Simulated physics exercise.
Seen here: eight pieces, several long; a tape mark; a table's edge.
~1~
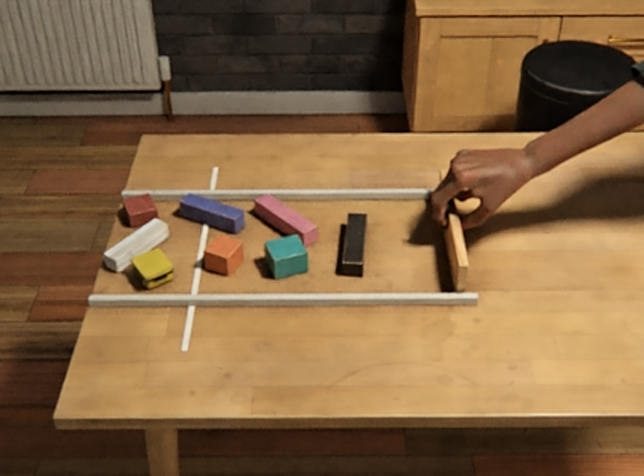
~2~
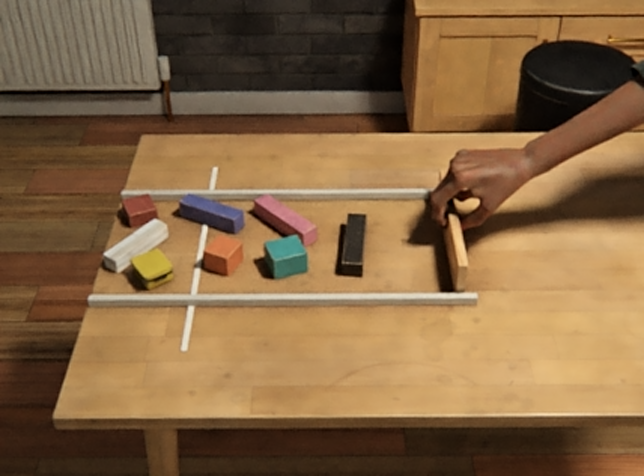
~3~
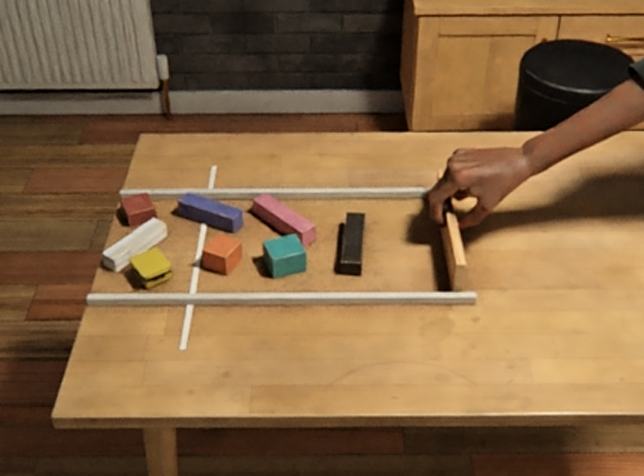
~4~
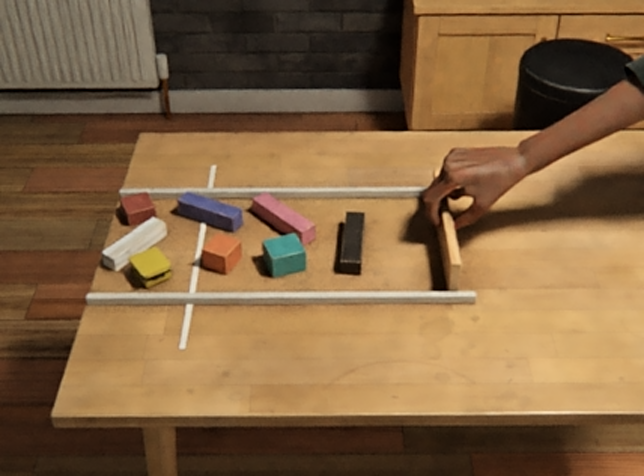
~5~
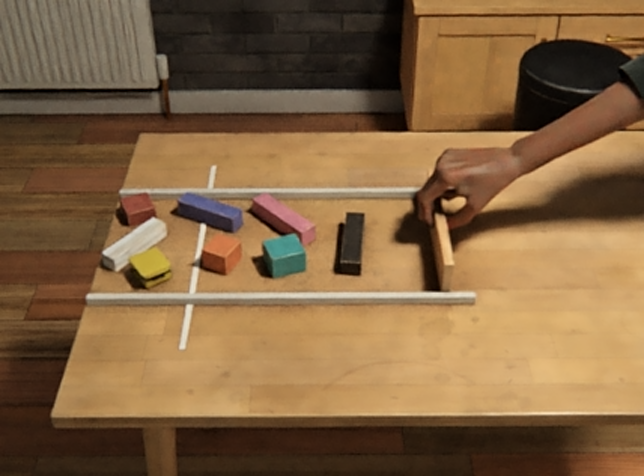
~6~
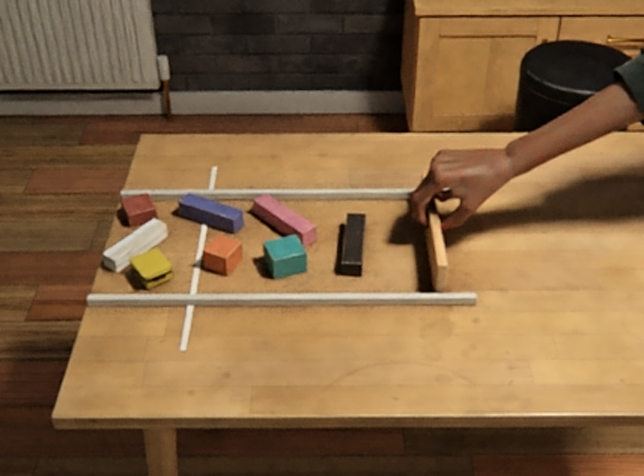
A hand gripping an upright wooden board shifts it slightly leftward between two pale rails on a table, narrowing the gap to a black bar. The eight colourful blocks and bars stay still, scattered around a white strip at the left, with the board still short of them.
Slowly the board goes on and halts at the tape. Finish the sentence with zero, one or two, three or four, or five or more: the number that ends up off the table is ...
The number that ends up off the table is zero.
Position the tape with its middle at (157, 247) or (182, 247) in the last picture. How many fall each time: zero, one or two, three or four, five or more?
In turn: Either three or four; either one or two.
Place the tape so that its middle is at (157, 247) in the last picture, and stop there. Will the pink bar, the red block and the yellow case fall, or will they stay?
Pink bar: Stays in place; red block: Goes down; yellow case: Stays in place.
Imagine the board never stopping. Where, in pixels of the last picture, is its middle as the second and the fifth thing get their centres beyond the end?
The middle is near (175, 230) first and near (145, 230) after.
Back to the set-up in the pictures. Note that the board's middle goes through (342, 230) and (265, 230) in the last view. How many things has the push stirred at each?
At the first place 1, at the second 5.
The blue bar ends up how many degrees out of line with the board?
Around 5 degrees.
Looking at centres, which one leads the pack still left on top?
That's the white stick.
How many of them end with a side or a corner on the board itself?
1.
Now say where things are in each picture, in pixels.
In the first frame, red block (140, 210); white stick (137, 245); yellow case (153, 270); board (452, 230); tape (202, 247).
In the second frame, white stick (137, 245); black bar (355, 244).
In the third frame, yellow case (152, 270); orange block (222, 254).
In the fourth frame, red block (138, 209); blue bar (210, 212).
In the fifth frame, white stick (135, 244); turquoise block (284, 256).
In the sixth frame, red block (139, 210); white stick (136, 245); yellow case (152, 270); board (433, 230); tape (201, 246).
A little later, none off yet; red block at rest near (139, 210); white stick at rest near (136, 245); yellow case at rest near (152, 270).
When it is over, the number that fall off is zero.
